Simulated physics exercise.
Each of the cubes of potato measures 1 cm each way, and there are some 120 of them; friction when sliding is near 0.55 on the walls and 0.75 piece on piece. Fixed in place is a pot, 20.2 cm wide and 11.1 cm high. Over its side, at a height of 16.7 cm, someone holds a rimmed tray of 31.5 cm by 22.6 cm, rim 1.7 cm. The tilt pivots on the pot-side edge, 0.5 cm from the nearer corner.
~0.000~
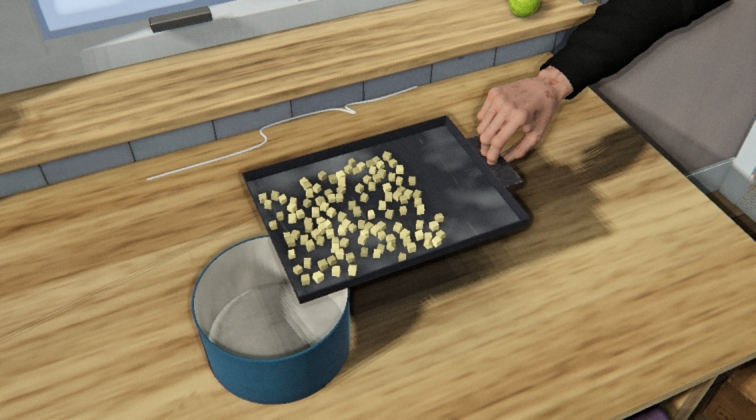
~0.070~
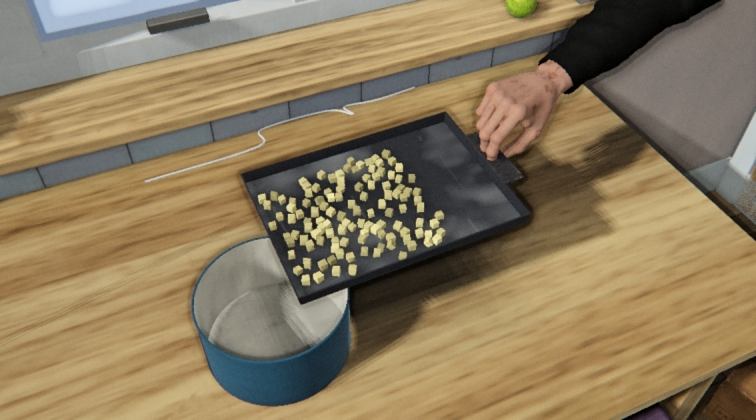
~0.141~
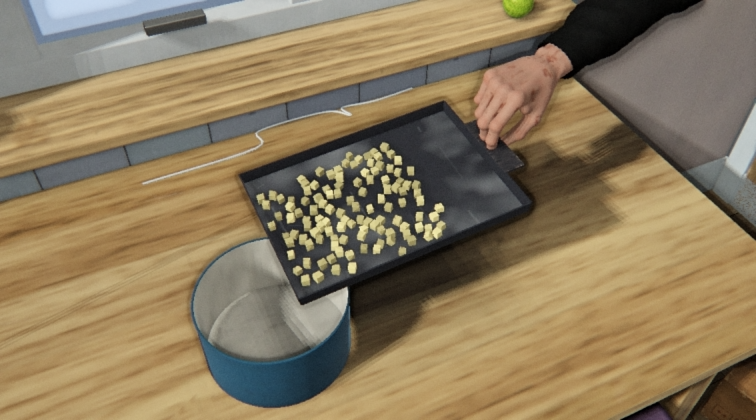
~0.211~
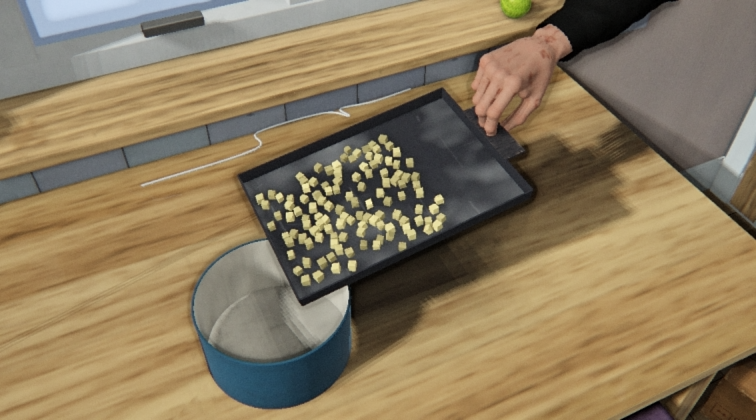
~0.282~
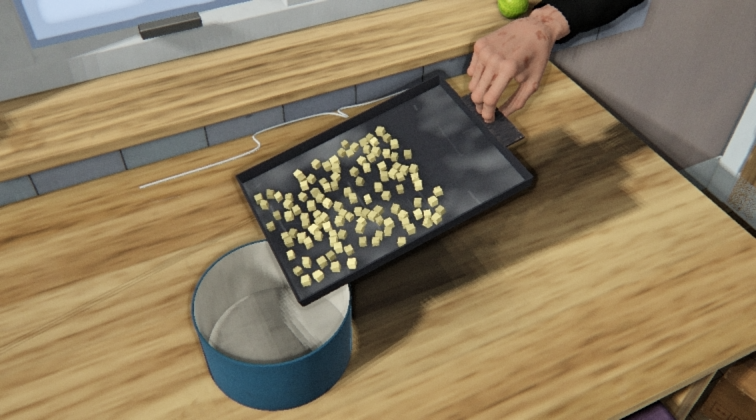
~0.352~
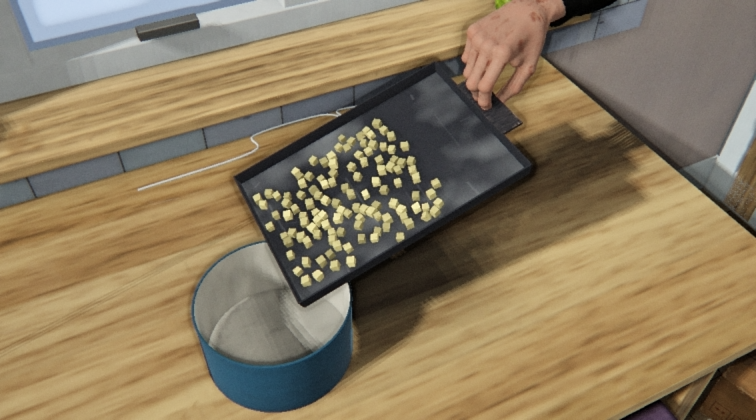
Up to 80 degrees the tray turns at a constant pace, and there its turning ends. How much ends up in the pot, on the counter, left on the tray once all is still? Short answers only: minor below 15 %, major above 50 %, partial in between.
One by one: Pot: A moderate amount. Counter: Little. Left on the tray: More than half.
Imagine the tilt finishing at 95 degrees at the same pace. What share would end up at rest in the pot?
It would be near 85 per cent.
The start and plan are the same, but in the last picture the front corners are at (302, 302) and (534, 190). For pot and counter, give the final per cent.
Pot 5; counter 20.
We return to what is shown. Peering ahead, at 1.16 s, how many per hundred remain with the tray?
Value: About 70%.
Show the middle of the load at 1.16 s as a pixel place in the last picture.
I'd put it close to (272, 249).
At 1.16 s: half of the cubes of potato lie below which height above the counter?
Some 20 cm.
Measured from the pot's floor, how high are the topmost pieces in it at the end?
Some 1.5 cm above the floor.
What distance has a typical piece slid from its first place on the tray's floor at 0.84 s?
By then it sits near 7 cm from where it began.
After 0.84 s, tilt 48 degrees; the tray holds 100 %, the pot 0 %.
Then, at 1.16 s, tilt 67 degrees; the tray holds 70 %, the pot 25 %.
After 1.58 s, tilt 80 degrees; the tray holds 70 %, the pot 25 %.
At rest (2.4 s), pot 25 %, counter 5 %, tray 70 %.
